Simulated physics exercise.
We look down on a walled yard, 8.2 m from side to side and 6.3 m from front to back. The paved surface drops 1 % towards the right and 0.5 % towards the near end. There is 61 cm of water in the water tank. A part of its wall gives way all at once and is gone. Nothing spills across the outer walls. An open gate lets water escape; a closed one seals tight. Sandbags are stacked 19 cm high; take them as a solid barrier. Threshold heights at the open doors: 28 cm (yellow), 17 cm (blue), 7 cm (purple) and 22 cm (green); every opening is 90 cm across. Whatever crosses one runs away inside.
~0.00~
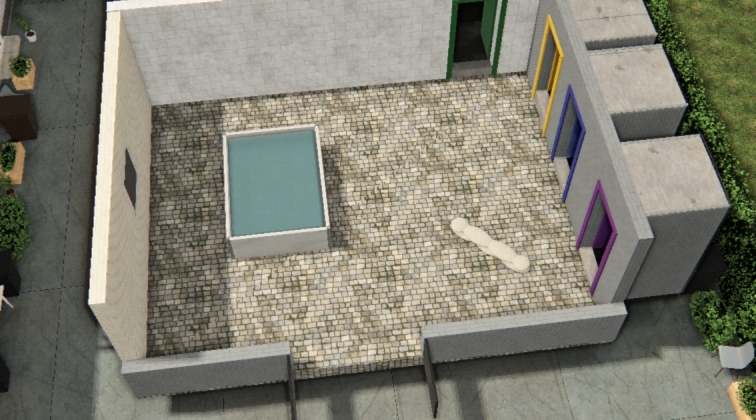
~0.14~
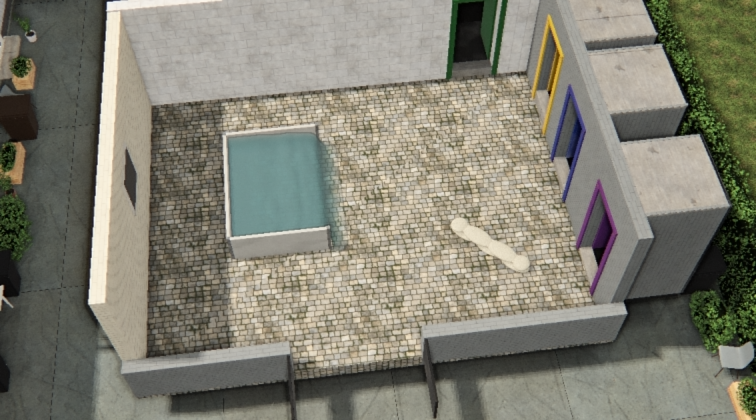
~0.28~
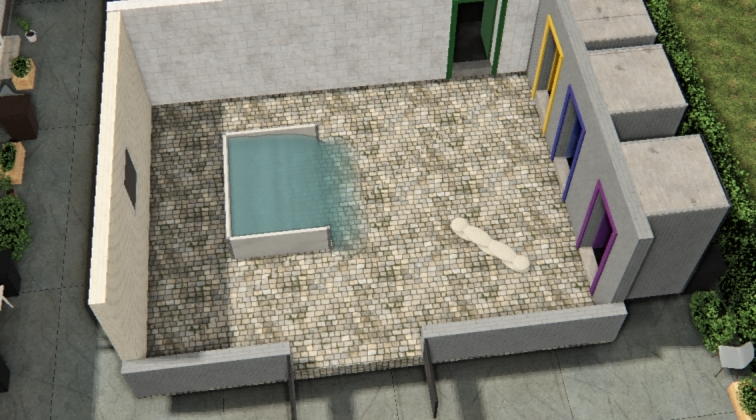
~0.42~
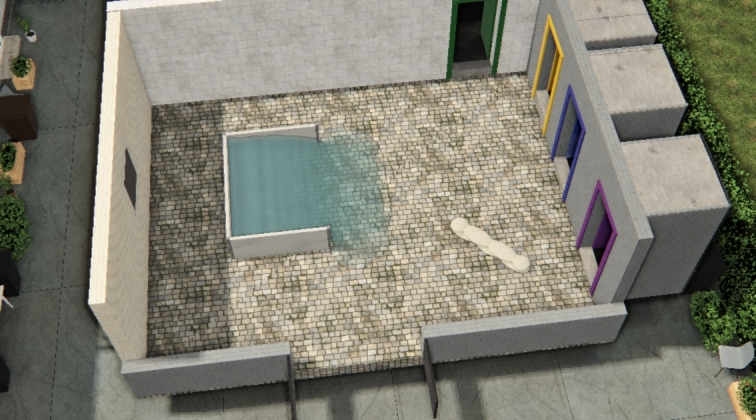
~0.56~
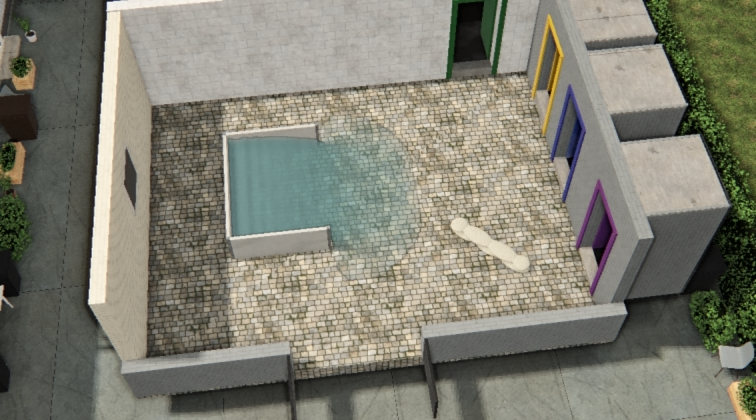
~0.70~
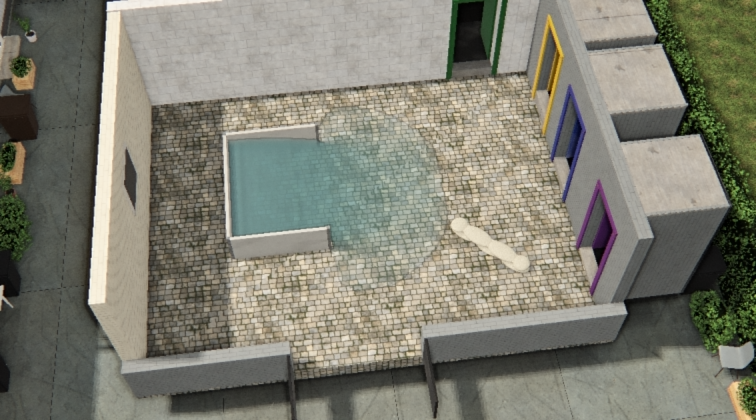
A walled yard paved in pale, mottled stone is seen from high above, with planting and grey paving outside its walls. A rectangular tank of blue-green water stands left of centre, a lumpy cream barrier lies to the right, and yellow, blue and purple doorways line the right wall, with a green one at the back. The tank's right side vanishes, and water pours out rightward, fanning across the stones in a thinning, rounded sheet.
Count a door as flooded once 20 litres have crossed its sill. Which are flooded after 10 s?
The water let in: At the yellow door it keeps below the limit; at the blue door it passes the limit; at the purple door it goes over the limit; at the green door it does not reach the limit.
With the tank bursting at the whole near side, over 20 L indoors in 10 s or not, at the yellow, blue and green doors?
Against that limit: Yellow under, blue not over, green under.
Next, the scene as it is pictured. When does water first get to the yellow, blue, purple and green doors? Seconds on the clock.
Arrival: Yellow 1.6 s, blue 1.4 s, purple 2.2 s, green 2.0 s.
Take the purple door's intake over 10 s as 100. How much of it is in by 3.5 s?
About 5 per cent.
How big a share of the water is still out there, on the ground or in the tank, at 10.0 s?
Some 84 per cent remains.
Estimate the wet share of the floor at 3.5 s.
Near 55 per cent is wet.
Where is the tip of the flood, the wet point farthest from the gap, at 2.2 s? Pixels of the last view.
Near (584, 325).
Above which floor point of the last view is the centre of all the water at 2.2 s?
At about (397, 192).
After 1.4 s water covers 40 % of the floor and is deepest (28 cm) near (454, 222); yellow door not reached, blue door 4 cm at the sill, 0 L in, purple door not reached, green door not reached.
After 2.2 s water covers 50 % of the floor and is deepest (34 cm) near (550, 175); yellow door 24 cm at the sill, 0 L in, blue door 34 cm at the sill, 36 L in, purple door not reached, green door 10 cm at the sill, 0 L in.
After 3.5 s water covers 55 % of the floor and is deepest (29 cm) near (581, 282); yellow door 24 cm at the sill, 0 L in, blue door 24 cm at the sill, 117 L in, purple door 16 cm at the sill, 5 L in, green door 19 cm at the sill, 0 L in.
After 6.0 s water covers 55 % of the floor and is deepest (19 cm) near (463, 221); yellow door 11 cm at the sill, 0 L in, blue door 10 cm at the sill, 131 L in, purple door 17 cm at the sill, 105 L in, green door 10 cm at the sill, 1 L in.
After 10.0 s water covers 85 % of the floor and is deepest (12 cm) near (594, 324); yellow door 7 cm at the sill, 0 L in, blue door 7 cm at the sill, 131 L in, purple door 10 cm at the sill, 179 L in, green door 4 cm at the sill, 1 L in.
